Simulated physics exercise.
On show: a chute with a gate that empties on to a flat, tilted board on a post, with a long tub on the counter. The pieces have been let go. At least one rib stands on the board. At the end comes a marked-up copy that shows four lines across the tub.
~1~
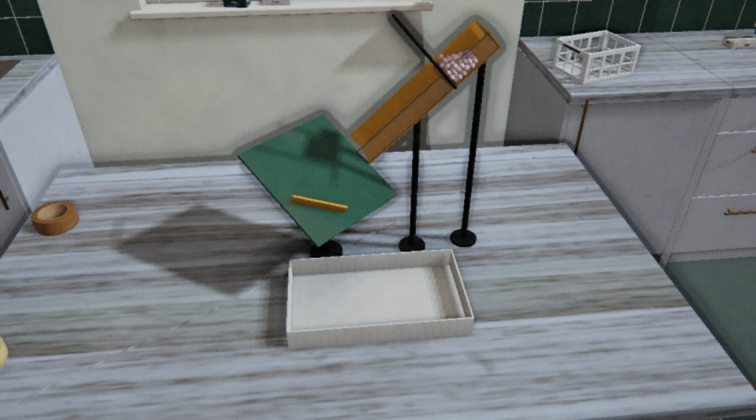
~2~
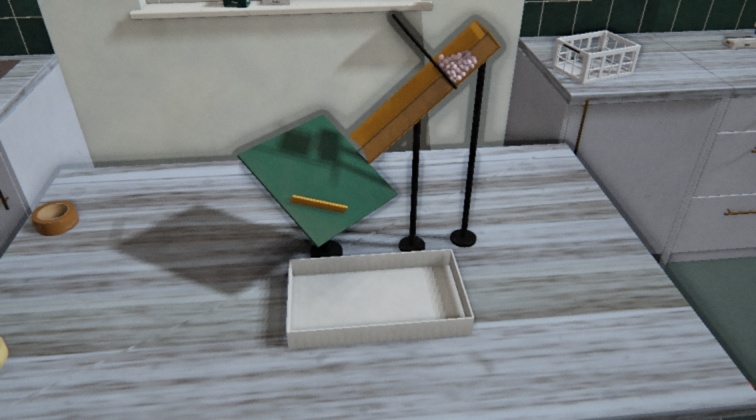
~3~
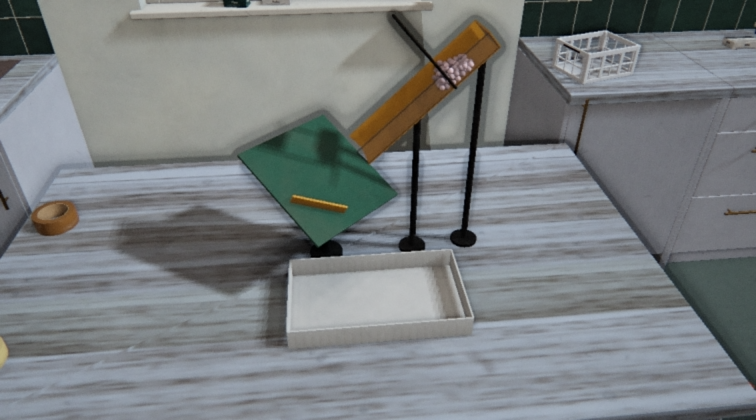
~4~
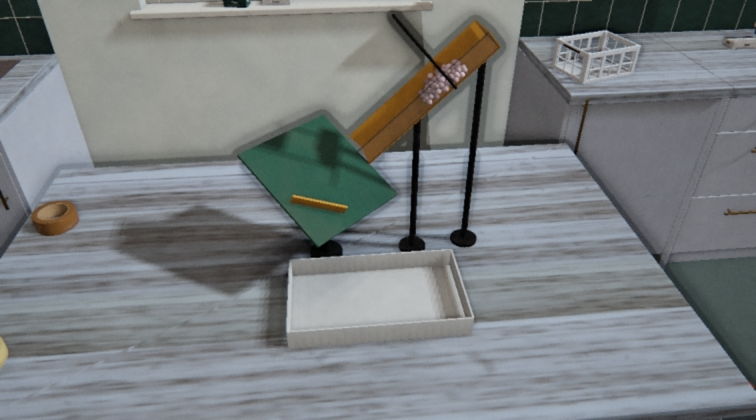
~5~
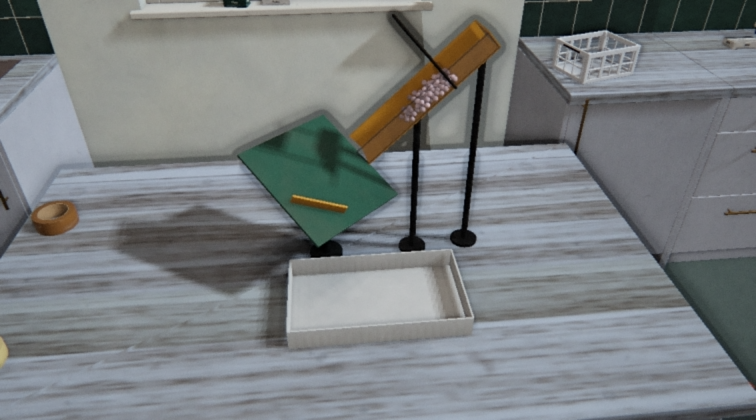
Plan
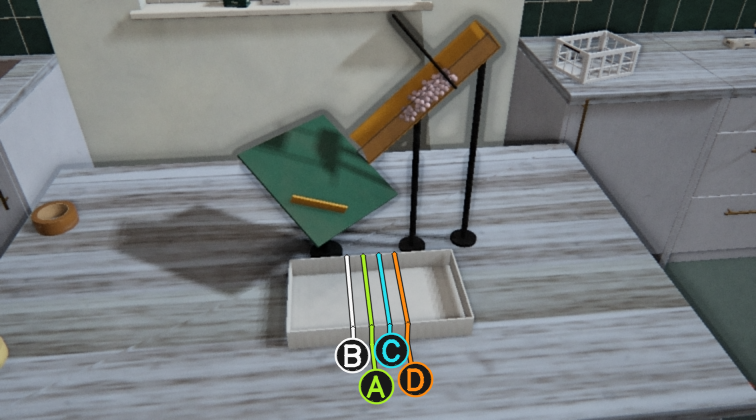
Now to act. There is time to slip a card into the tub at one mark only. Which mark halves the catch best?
Go for D.
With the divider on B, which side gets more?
More lands on the right.
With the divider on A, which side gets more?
More lands on the right.
On the marked copy, line A crosses the front rim at (371, 325); line B crosses the front rim at (352, 327); line C crosses the front rim at (389, 324); line D crosses the front rim at (407, 323).
If A is chosen, of what is caught, about a tenth on the left of the divider, almost all on the right.
If B is chosen, of what is caught, about a tenth on the left of the divider, almost all on the right.
If C is chosen, of what is caught, roughly a quarter on the left of the divider, the larger part on the right.
If D is chosen, of what is caught, roughly half on the left of the divider, roughly half on the right.
